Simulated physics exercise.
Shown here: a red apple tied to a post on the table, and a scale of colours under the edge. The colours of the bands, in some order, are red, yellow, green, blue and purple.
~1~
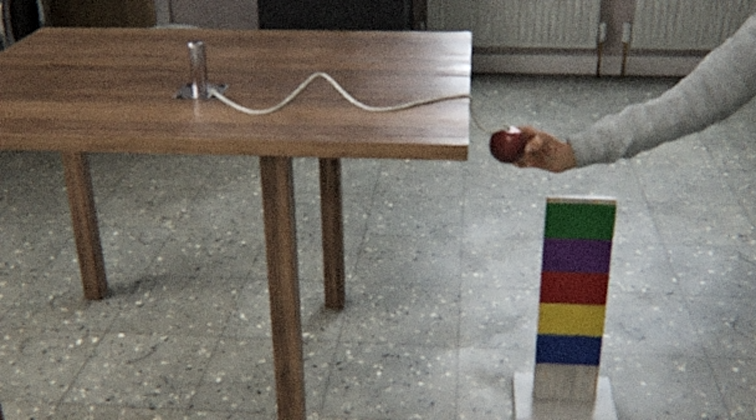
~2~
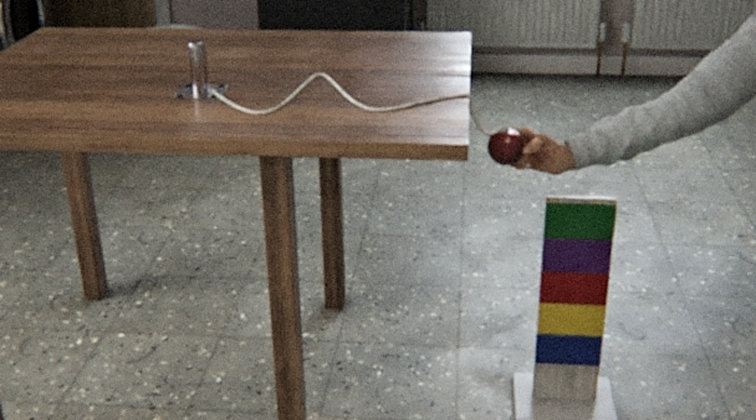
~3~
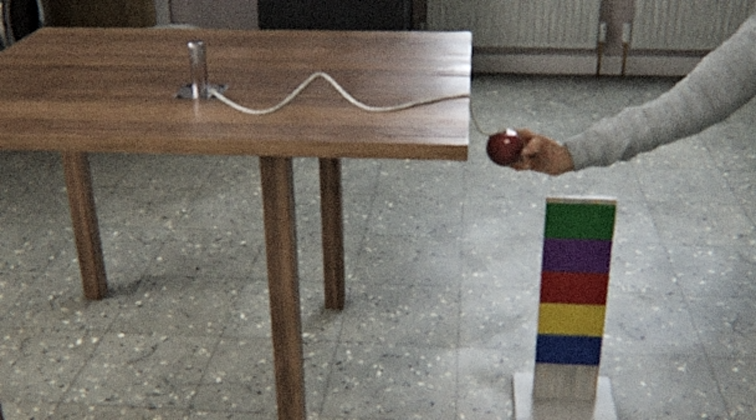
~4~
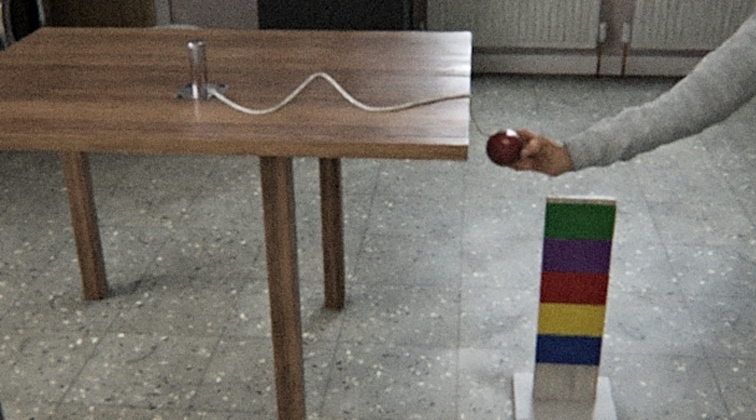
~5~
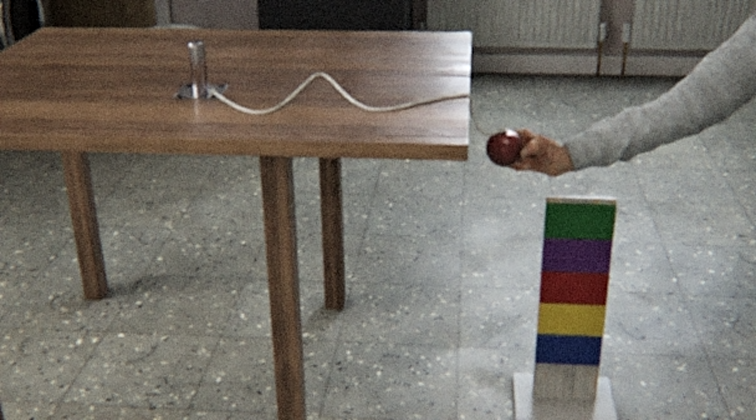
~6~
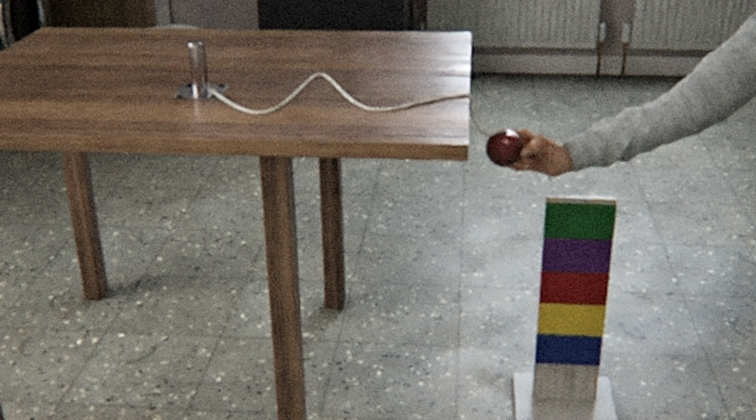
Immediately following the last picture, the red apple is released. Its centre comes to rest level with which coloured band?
With the blue one.
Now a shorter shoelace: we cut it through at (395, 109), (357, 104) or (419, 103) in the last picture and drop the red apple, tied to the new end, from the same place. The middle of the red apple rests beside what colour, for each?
Per try - 1: Green; 2: Higher than all five; 3: Purple.
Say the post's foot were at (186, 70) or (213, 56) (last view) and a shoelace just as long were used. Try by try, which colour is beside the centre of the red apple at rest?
Taking the two spots in turn: Yellow, then yellow.
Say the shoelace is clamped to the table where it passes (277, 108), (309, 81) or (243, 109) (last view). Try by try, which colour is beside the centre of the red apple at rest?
Going through the tries in order, you get yellow, purple and yellow.
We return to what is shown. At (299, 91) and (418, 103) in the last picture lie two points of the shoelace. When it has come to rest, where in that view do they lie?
In that view they reach (376, 95) and (463, 235).
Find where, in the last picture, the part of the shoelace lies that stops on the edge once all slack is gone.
It's near (335, 84) in the last picture.
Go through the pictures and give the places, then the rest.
In the first picture, red apple (508, 146); green (580, 222); purple (577, 257); red (574, 289); yellow (571, 321); blue (569, 351).
In the second picture, red apple (506, 147); shoelace through (233, 105) (290, 99) (327, 77) (355, 102) (435, 100).
In the third picture, red apple (505, 148).
In the fourth picture, red apple (505, 149); shoelace through (233, 105) (290, 99) (327, 77) (355, 102) (435, 100).
In the fifth picture, red apple (505, 149).
In the sixth picture, red apple (505, 149); shoelace through (233, 105) (290, 99) (327, 77) (355, 102) (435, 100).
Soon after, apple near (470, 308); level with yellow.
After that, apple near (456, 351); level with blue.
In the end, apple near (459, 351); level with blue. Its middle rests at the blue band.
